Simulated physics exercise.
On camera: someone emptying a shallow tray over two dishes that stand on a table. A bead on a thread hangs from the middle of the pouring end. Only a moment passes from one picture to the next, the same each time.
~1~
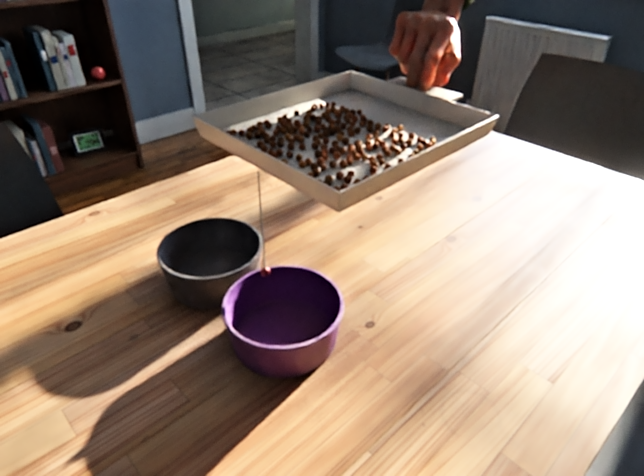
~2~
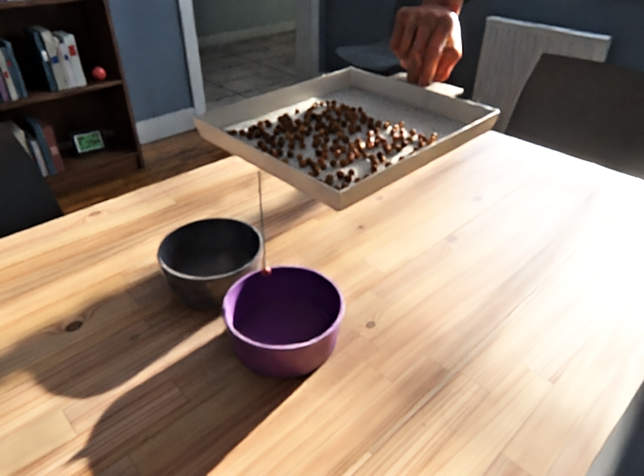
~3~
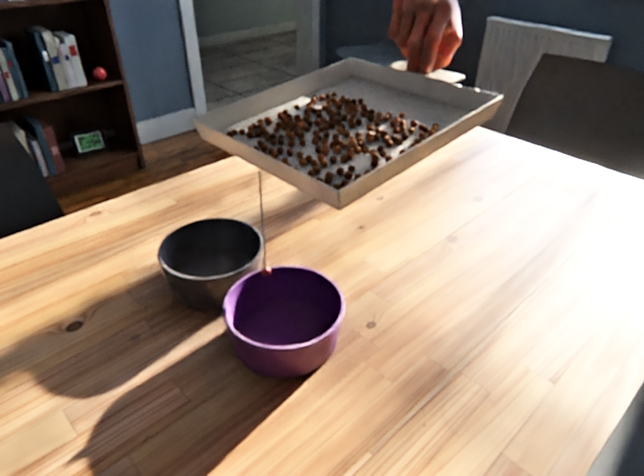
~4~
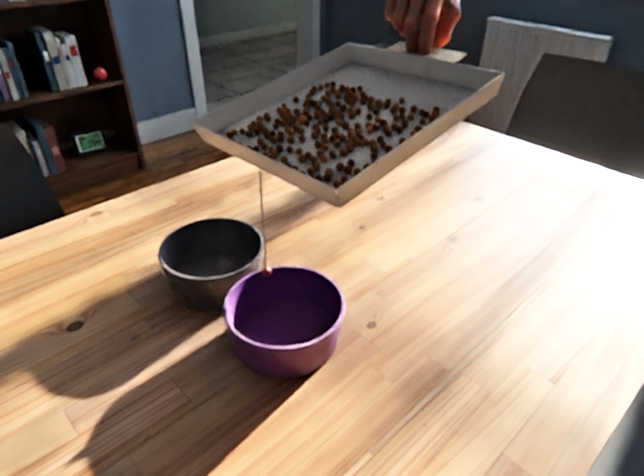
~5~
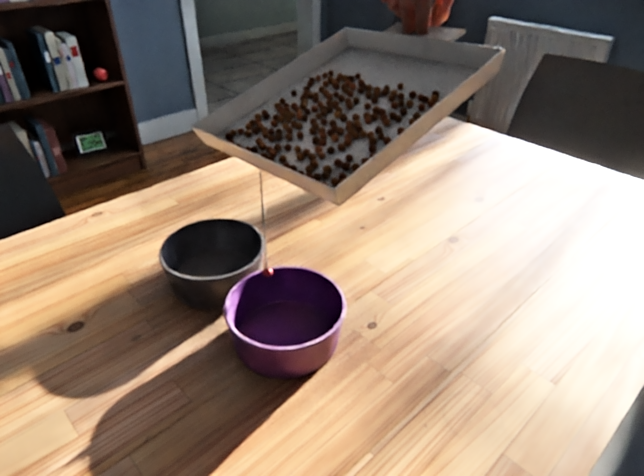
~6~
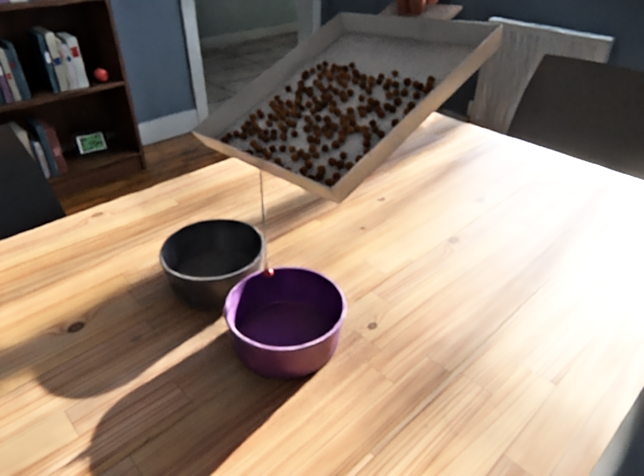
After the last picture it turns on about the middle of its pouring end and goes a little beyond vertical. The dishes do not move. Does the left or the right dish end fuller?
The left-hand one ends fuller.
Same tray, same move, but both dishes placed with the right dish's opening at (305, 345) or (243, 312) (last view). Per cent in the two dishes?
Roughly 70 per cent, and 90 per cent.
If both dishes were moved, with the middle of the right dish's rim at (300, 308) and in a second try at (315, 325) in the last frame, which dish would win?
First the dish on the left, then the left-hand dish.
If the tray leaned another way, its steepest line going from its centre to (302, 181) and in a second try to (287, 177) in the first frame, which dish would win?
In turn: The right one; the right-hand dish.
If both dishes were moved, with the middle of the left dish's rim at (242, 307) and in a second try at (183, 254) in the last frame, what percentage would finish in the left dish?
First some 40, then 60 per cent.
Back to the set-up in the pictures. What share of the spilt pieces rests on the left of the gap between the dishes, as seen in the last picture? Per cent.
It comes to 100 per cent or so.
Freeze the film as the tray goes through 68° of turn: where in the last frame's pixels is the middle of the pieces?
Close to (250, 144).
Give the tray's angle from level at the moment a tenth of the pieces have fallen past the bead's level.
Near 110 degrees.
Shortly afterwards, tray tipped steeply; all but a few on the tray; only a few in the air.
Next, tray tipped past a quarter turn; near two thirds on the tray; only a few in the right dish; a little in the left dish; only a few outside both; near a quarter in the air.
Some moments later, tray tipped past a quarter turn; a little in the right dish; near two thirds in the left dish; near a third outside both.
In the end, tray tipped past a quarter turn; a little in the right dish; near two thirds in the left dish; near a third outside both.
